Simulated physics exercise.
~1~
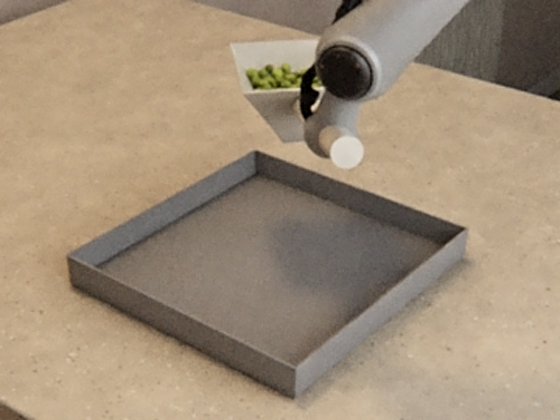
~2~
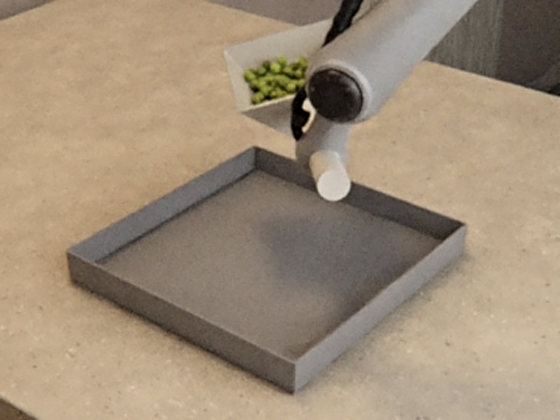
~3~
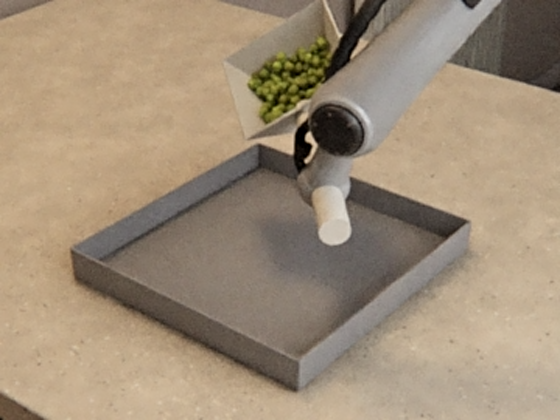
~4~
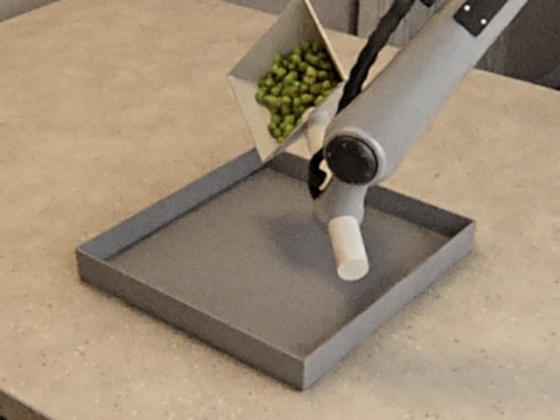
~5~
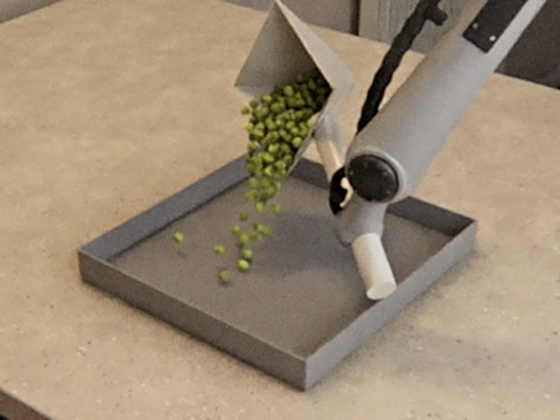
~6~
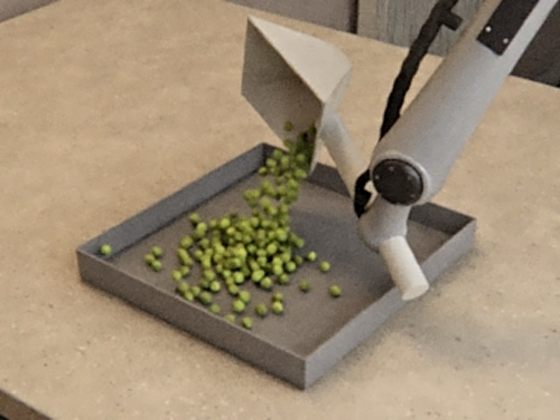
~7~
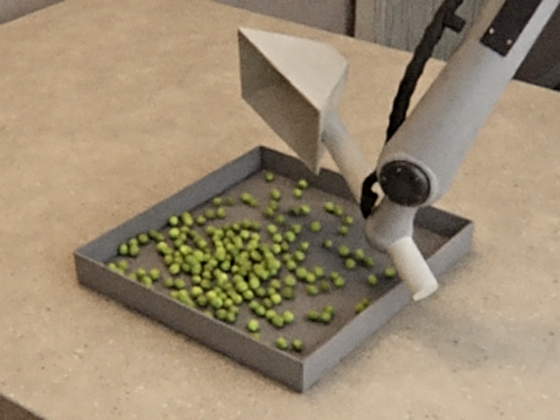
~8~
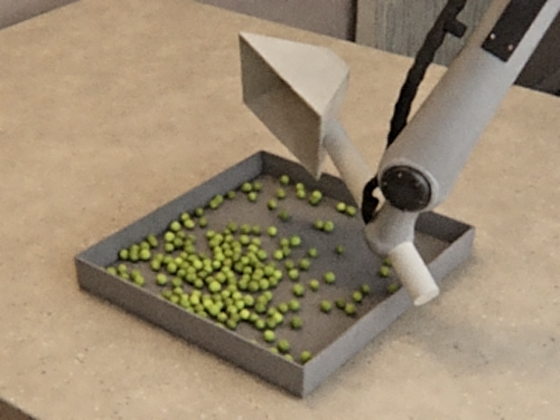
To begin with, a grey robot arm holds a pale scoop of small green peas above a shallow, square grey tray on a speckled beige counter. The arm steadily tips the scoop, and the peas stay inside at first even as it leans steeply. Then they slide over the lip, a few dropping ahead of a thick stream that tumbles into the tray. The scoop keeps turning until the last peas leave it, while those below bounce and roll outward. Finally the empty scoop stays tipped over, and the peas lie scattered across the tray in a loose, thin layer.
